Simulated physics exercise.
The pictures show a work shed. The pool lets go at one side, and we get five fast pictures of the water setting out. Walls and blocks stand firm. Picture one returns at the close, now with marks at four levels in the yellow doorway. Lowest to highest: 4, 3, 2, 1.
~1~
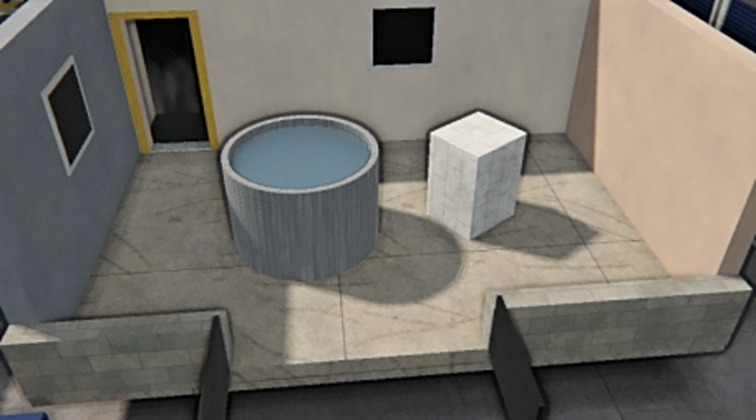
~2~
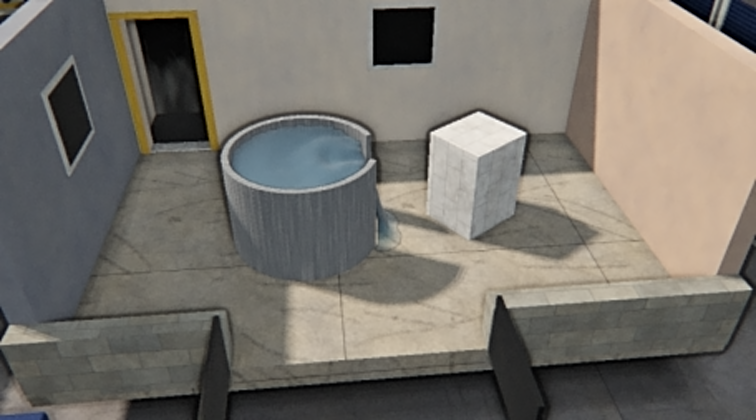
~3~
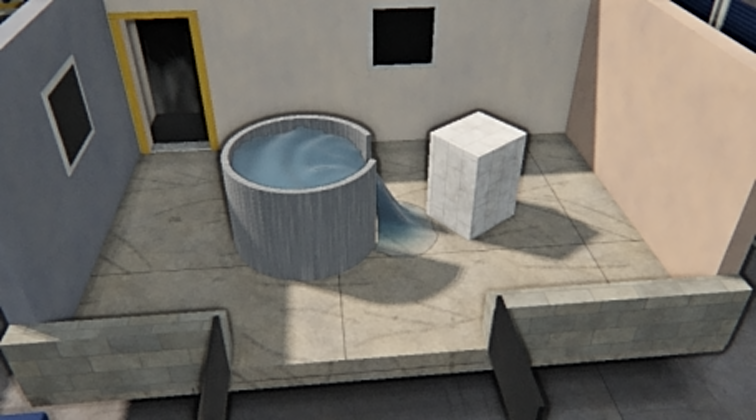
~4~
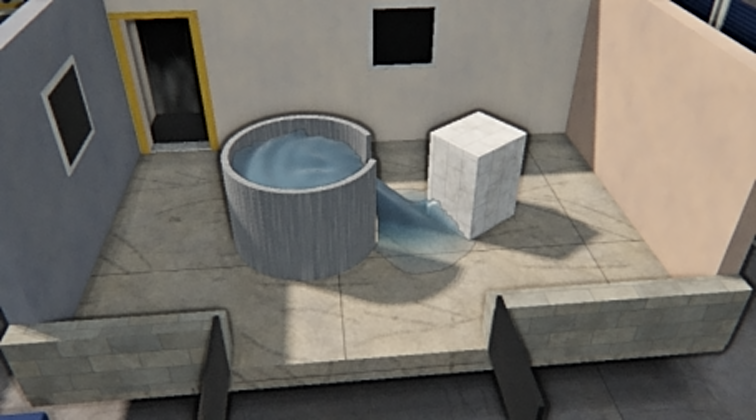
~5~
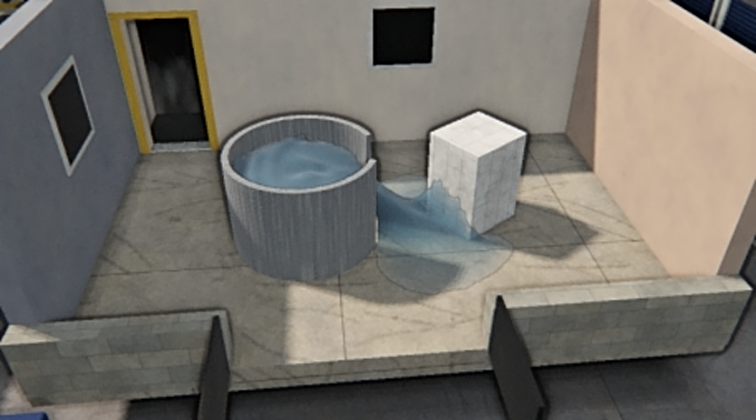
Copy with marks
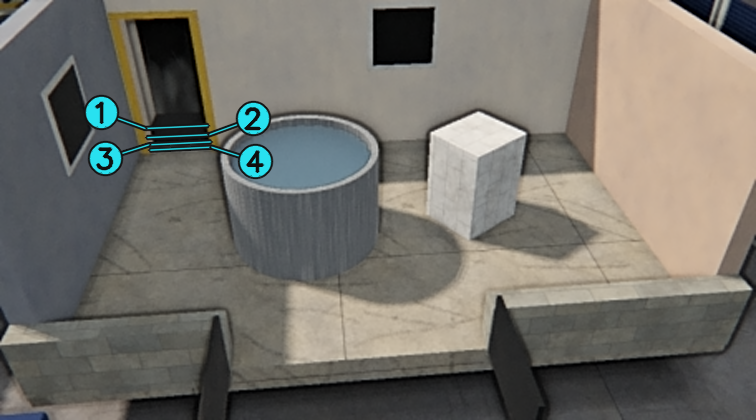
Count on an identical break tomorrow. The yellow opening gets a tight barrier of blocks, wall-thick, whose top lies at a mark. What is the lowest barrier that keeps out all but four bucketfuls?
Mark 3 just does it.
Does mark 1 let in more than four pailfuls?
No.
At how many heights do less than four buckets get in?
Three of the four.
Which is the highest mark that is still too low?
That is mark 4.
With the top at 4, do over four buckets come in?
Yes, it does.
On the marked copy, 1 at (176, 127); 2 at (178, 136); 3 at (179, 143); 4 at (181, 148); from the bottom up 4, 3, 2, 1.
With 1, nothing gets over.
With 2, nothing gets over.
With 3, a splash gets over, under a bucket.
With 4, about 10 bucketfuls get in.
